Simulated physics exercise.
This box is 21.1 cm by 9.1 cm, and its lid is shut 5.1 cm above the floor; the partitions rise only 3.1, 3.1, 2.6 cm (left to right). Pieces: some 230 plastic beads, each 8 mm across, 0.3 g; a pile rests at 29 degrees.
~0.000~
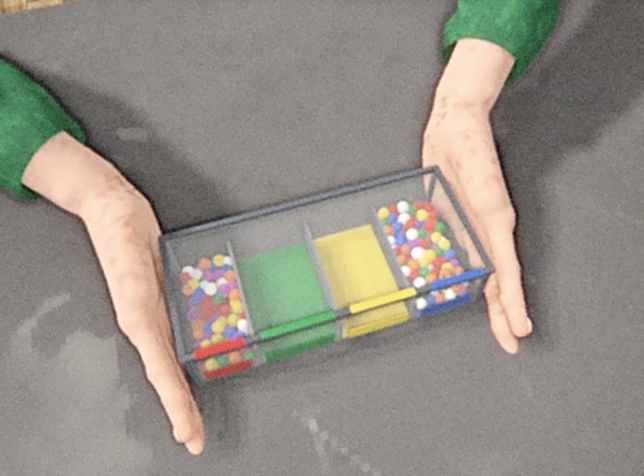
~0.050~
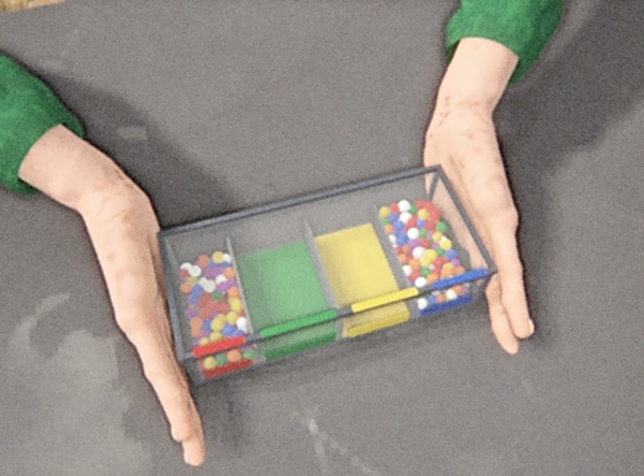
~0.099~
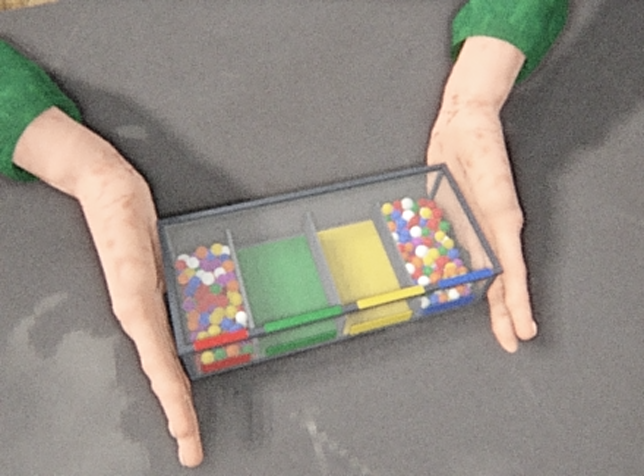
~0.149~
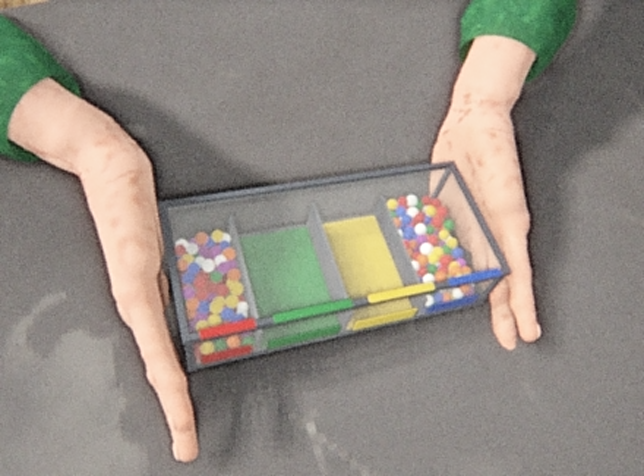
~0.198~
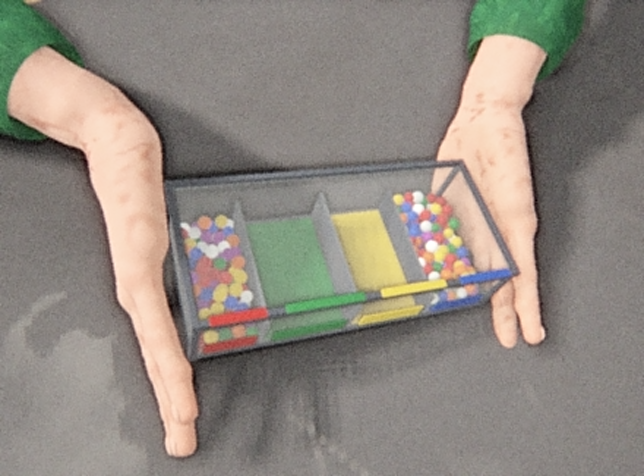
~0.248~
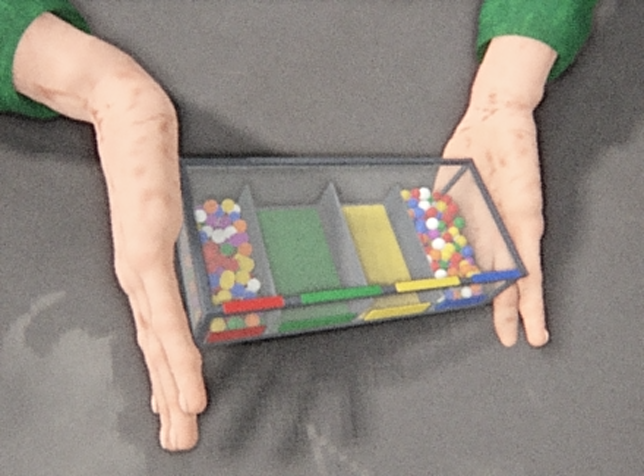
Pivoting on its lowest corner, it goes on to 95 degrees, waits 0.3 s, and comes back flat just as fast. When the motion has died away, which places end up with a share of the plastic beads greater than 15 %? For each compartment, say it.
Red - no; blue - yes; green - no; yellow - no.
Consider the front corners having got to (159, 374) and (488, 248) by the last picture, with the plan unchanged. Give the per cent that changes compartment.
In that case close to 55 per cent.
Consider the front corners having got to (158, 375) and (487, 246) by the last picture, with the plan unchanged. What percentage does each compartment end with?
Red 70 %, blue 5 %, green 25 %, yellow 5 %.
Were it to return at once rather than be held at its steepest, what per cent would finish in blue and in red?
Final amounts would be blue 85% and red 5%.
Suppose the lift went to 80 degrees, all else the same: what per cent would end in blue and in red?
In per cent, blue comes to 70 and red to 25.
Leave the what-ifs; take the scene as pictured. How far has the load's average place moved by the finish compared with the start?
6.0 cm.
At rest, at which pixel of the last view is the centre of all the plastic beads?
Approximately (434, 267) in the last view.
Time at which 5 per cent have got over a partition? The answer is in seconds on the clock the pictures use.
It comes at roughly 1.00 s.
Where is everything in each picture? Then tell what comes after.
The first frame shows box tilt 0 degrees, front corners at (186, 357) and (488, 269); red 40 %, blue 60 %.
The second frame shows box tilt 1 degrees, front corners at (185, 355) and (490, 269).
The third frame shows box tilt 4 degrees, front corners at (185, 348) and (496, 269), lowest corner right front.
The fourth frame shows box tilt 10 degrees, front corners at (189, 336) and (504, 270), lowest corner right front.
The fifth frame shows box tilt 15 degrees, front corners at (198, 323) and (513, 271), lowest corner right front.
The sixth frame shows box tilt 21 degrees, front corners at (211, 308) and (521, 272), lowest corner right front; red 40 %, blue 60 %. The box's pace is about 110 degrees a second.
After 1.16 s, tilt 95 degrees; red 10 %, blue 70 %, green 5 %, yellow 10 %.
After 1.77 s, tilt 49 degrees; red 5 %, blue 90 %, green 5 %, yellow 5 %.
After 2.43 s, tilt 0 degrees; red 5 %, blue 90 %, green 5 %, yellow 5 %.
By 2.8 s all is still; red 5 %, blue 90 %, green 5 %, yellow 5 %.
